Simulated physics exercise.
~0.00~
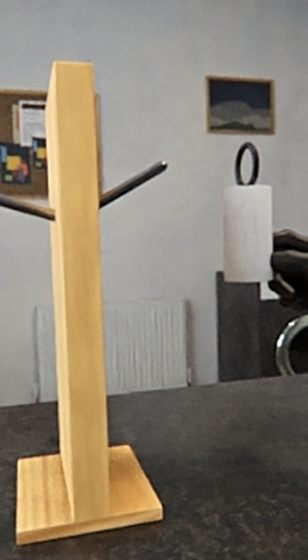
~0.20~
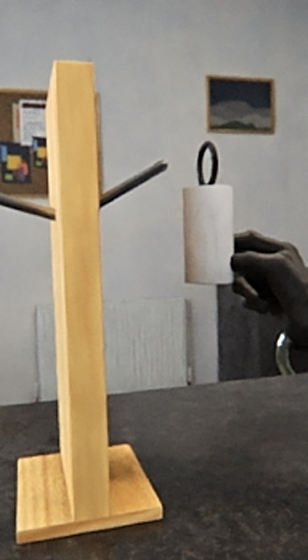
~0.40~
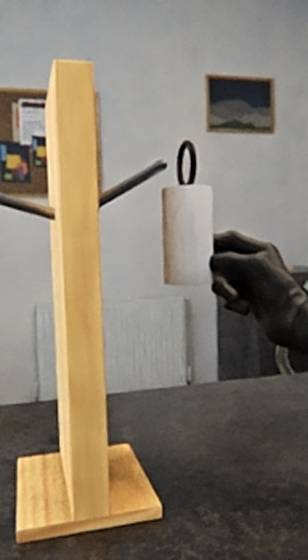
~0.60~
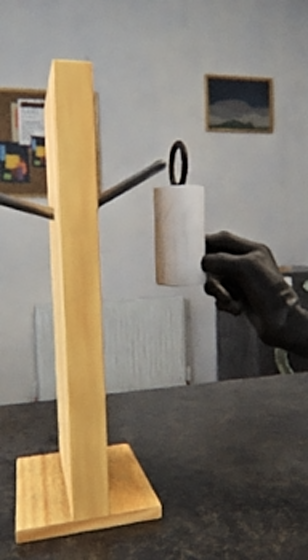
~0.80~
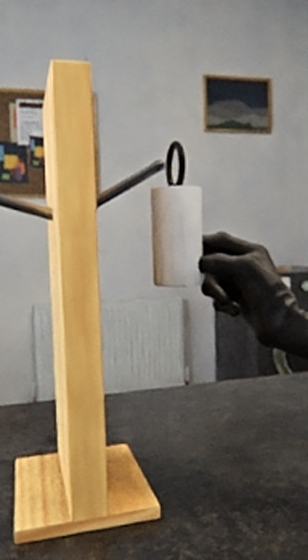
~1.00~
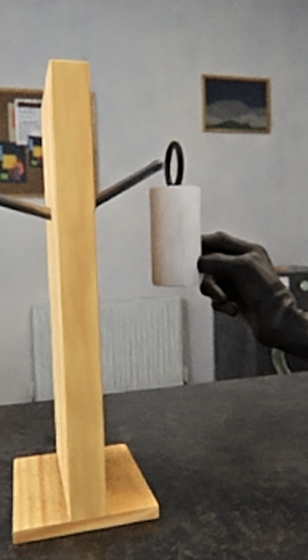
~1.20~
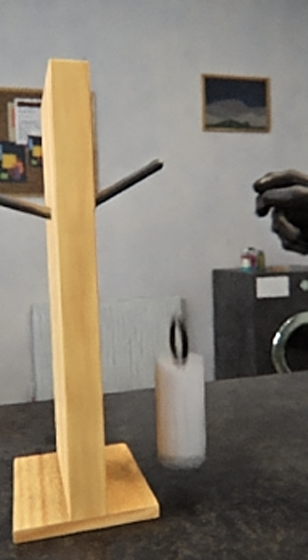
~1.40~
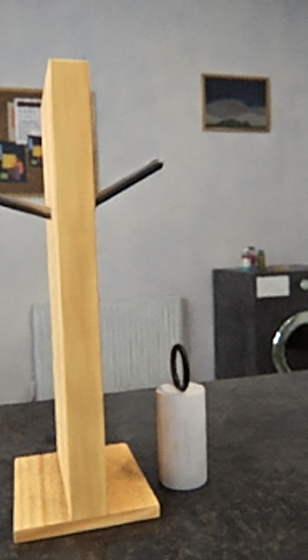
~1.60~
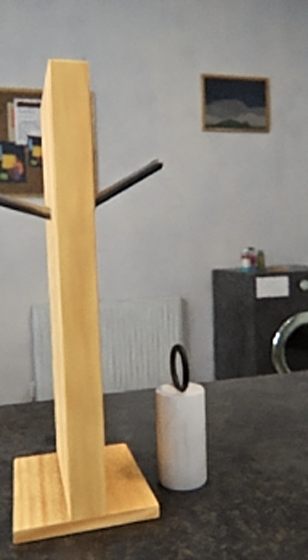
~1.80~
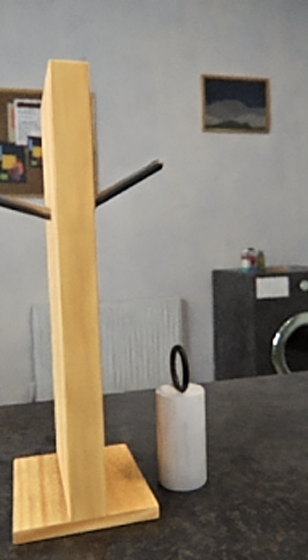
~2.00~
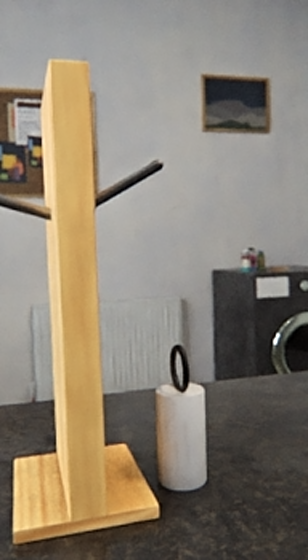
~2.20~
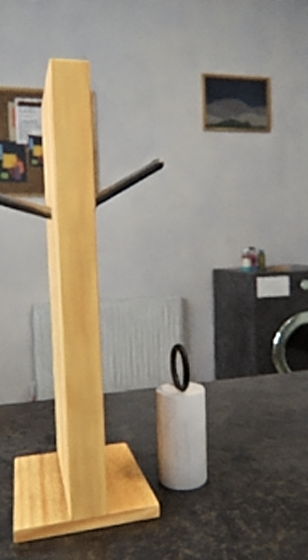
A white cylinder held to a stand's peg drops upright onto the table when released.
